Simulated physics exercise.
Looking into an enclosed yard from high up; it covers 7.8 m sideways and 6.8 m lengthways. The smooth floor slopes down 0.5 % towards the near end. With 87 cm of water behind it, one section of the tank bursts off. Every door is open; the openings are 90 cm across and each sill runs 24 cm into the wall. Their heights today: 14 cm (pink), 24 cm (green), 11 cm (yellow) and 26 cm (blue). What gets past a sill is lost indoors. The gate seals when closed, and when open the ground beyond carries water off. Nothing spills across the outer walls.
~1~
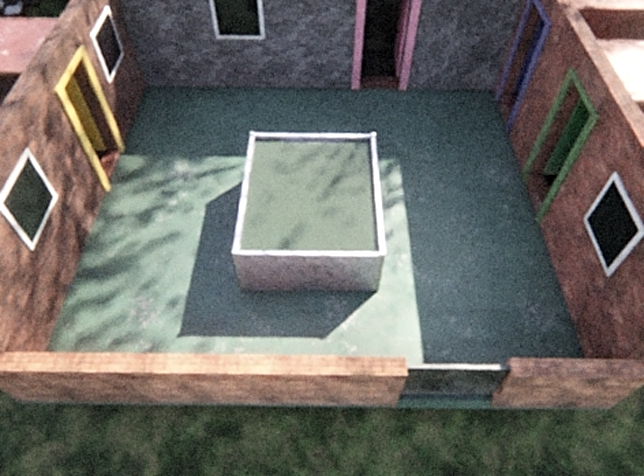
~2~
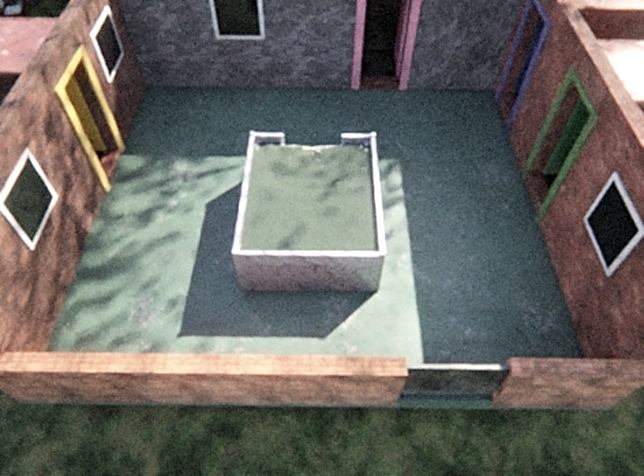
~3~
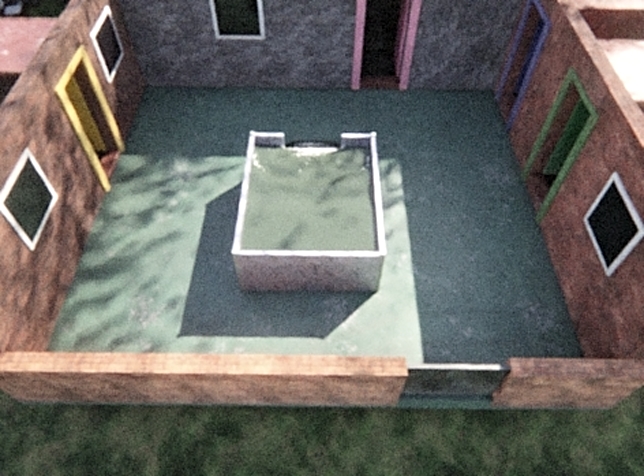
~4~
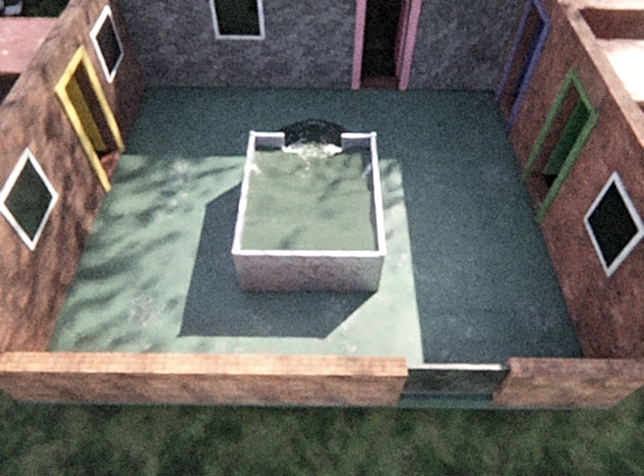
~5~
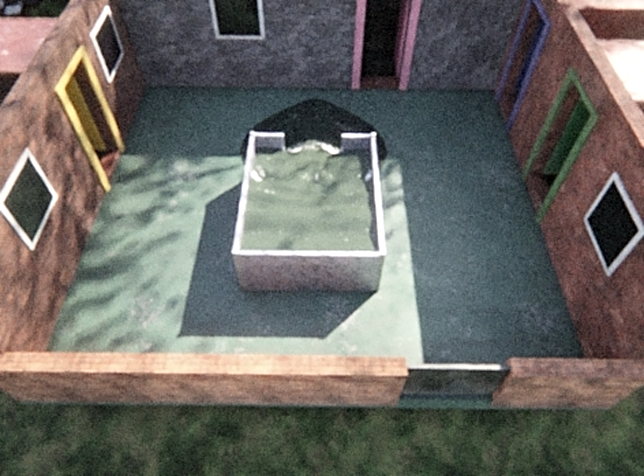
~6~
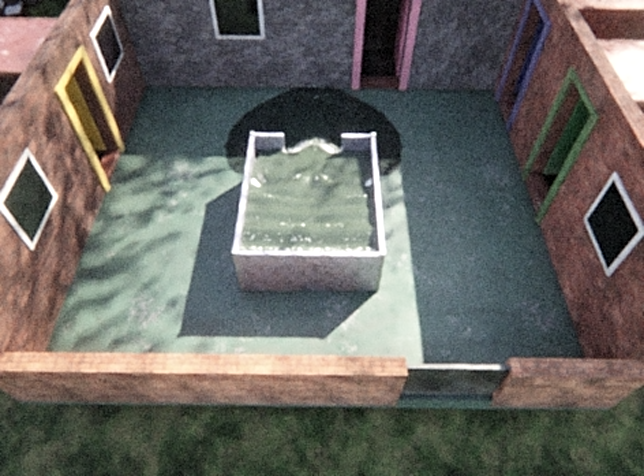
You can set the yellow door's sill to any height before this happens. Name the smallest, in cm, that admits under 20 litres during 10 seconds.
It would have to be roughly 6.5 cm high.
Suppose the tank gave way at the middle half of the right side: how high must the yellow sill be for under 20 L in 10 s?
Then roughly 10.0 cm.
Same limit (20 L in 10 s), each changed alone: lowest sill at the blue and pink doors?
Roughly 23 cm at blue and 25 cm at pink.
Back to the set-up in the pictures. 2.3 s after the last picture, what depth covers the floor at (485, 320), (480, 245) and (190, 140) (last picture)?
Roughly 0, 0 and 1 cm, in turn.
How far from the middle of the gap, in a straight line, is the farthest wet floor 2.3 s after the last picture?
Some 4.8 m out.
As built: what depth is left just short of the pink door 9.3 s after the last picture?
About 8.0 cm.
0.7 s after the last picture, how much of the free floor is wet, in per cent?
Some 25 per cent of it.
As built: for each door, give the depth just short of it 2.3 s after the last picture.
Depths in cm: Pink 24, green 0, yellow 5, blue 28.
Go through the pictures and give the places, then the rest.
In the first picture, still water, 87 cm deep, in the tank at (311, 192); the yellow door at (96, 127) is dry.
In the second picture, water pours out on the far side and has run 0.4 m, to a hidden place; about 12 cm deep outside, 87 cm at the back.
In the third picture, the front is at a hidden place, 0.9 m from the gap on the far side; 1.0 m2 of floor is wet, 87 cm left at the back.
In the fourth picture, the gap is on the far side, the front 1.5 m out at (309, 122); the back of the tank holds 87 cm.
In the fifth picture, water pours out on the far side and has run 2.3 m, to (312, 101); about 6 cm deep outside, 86 cm at the back.
In the sixth picture, water pours out on the far side and has run 2.7 m, to (299, 87); about 5 cm deep outside, 80 cm at the back; 2.3 m in a straight line remain to the yellow door at (96, 127).
Then, 0.7 s after the last picture water covers 25 % of the floor, deepest (53 cm) near (313, 171); it has not reached the yellow door.
Then, 2.3 s after the last picture water covers 35 % of the floor, deepest (37 cm) near (154, 89); 5 cm at the yellow door, 0 litres in over its 11 cm sill.
Then, 9.3 s after the last picture water covers 100 % of the floor, deepest (19 cm) near (332, 303); 7 cm at the yellow door, 0 litres in over its 11 cm sill.
At the yellow door as built, the water peaked near 10 cm, 3.7 s after the last picture.
Run again over the same 10 s with other heights there, 35 litres in over 5 cm, 14 litres over 7 cm. The limit of 20 litres is kept from about 6.5 cm up.
